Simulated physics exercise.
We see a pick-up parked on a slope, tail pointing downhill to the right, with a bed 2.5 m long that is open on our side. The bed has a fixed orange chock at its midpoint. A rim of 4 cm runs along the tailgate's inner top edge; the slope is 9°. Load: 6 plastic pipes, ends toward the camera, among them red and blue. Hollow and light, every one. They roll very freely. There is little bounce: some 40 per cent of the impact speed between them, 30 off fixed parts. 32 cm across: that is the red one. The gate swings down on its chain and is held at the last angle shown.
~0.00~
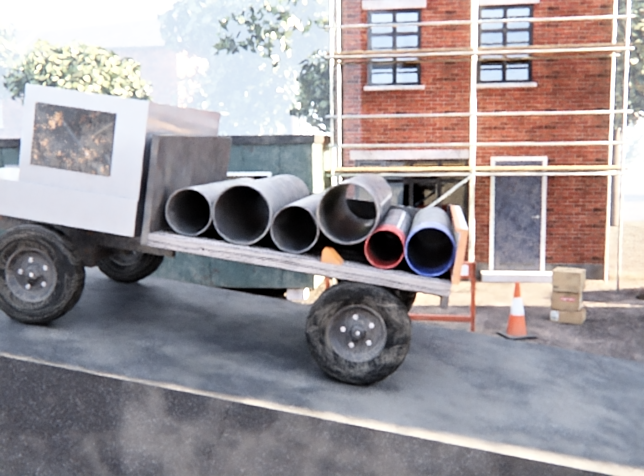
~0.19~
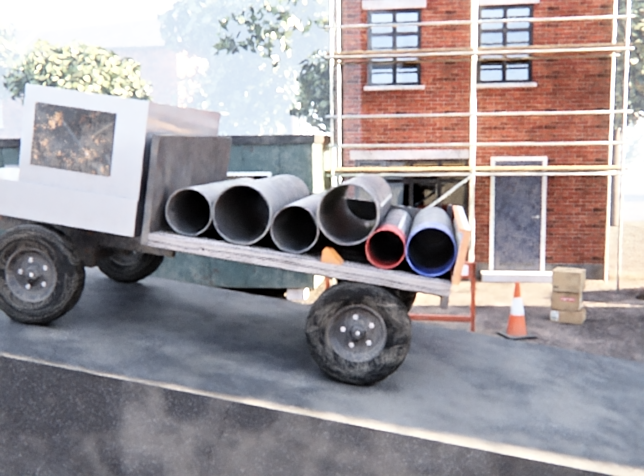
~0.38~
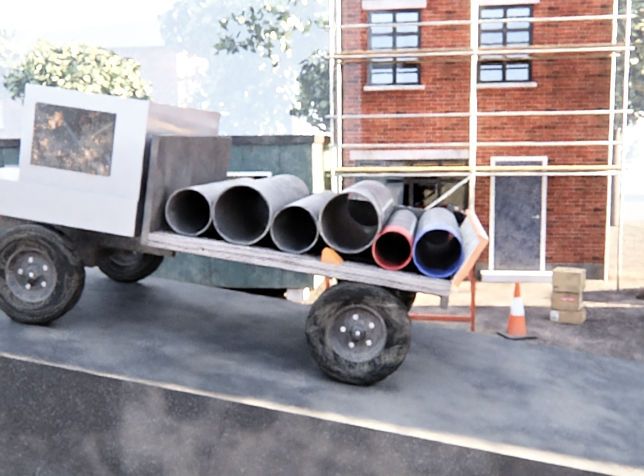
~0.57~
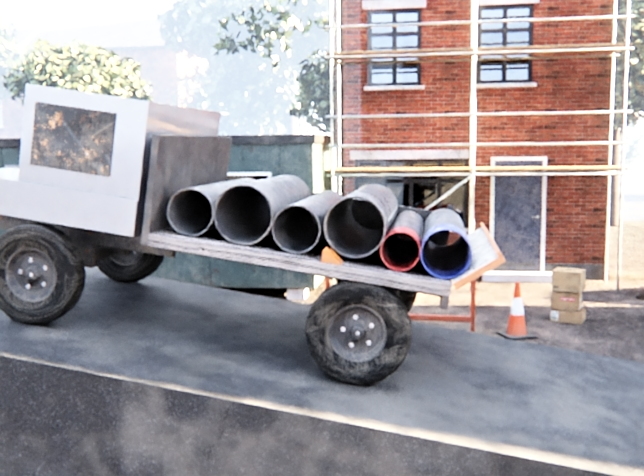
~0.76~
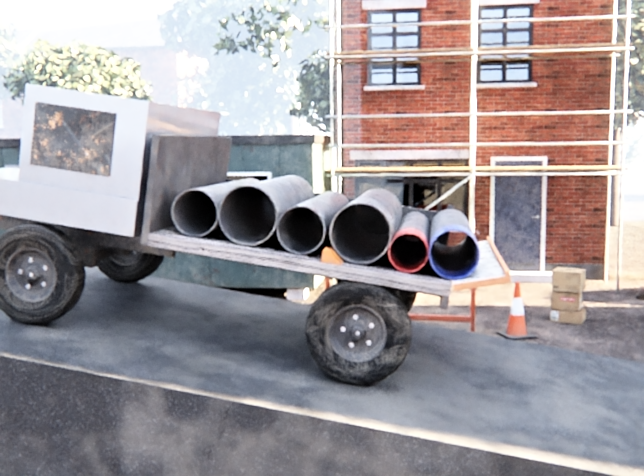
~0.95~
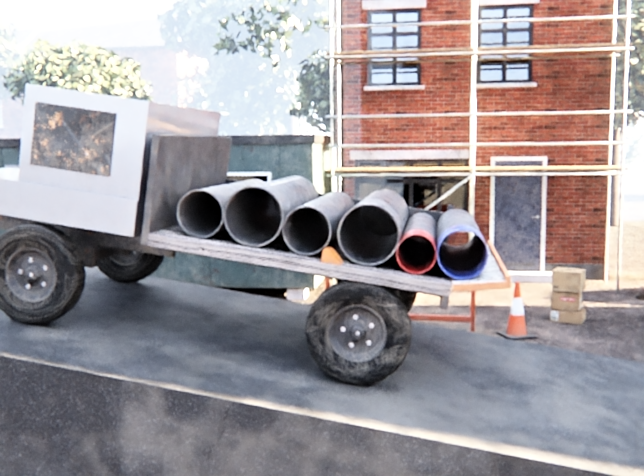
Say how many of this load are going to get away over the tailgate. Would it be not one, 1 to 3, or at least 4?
It would be not one.
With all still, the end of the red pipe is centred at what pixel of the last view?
It ends up close to (445, 259).
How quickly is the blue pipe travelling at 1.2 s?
It's travelling at about 0.4 m/s.
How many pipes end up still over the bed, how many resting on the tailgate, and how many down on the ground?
Tally: 5; 1; 0.
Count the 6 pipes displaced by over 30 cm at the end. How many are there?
The count is 3.
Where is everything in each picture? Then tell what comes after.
Red at (384, 249), blue at (430, 252); gate 81° above level, tip at (465, 231); 5 of the 6 make up the bottom layer on the bed, in the first frame.
Red at (385, 249), blue at (431, 252); gate 78° above level, tip at (467, 232), in the second frame.
Red at (392, 251), blue at (438, 253); gate 59° above level, tip at (485, 240), in the third frame.
Red at (400, 252), blue at (446, 254); gate 32° above level, tip at (502, 259), in the fourth frame.
Red at (408, 253), blue at (454, 255); gate 10° above level, tip at (508, 279), in the fifth frame.
Red at (416, 255), blue at (463, 255); gate 4° above level, tip at (508, 285), in the sixth frame.
After 1.2 s, red is on the bed, 20 cm short of the hinge, rolling right; blue is on the gate, 15 cm past the hinge, rolling right; 0 gone off the back.
After 1.3 s, red is on the bed, 20 cm short of the hinge, rolling right; blue is on the gate, 15 cm past the hinge, rolling right; 0 gone off the back.
After 1.5 s, red is on the bed, 10 cm short of the hinge, rolling right; blue is on the gate, 25 cm past the hinge, rolling right; 0 gone off the back.
At rest (1.7 s), red is on the bed, 10 cm short of the hinge; blue is on the gate, 25 cm past the hinge; 0 gone off the back.
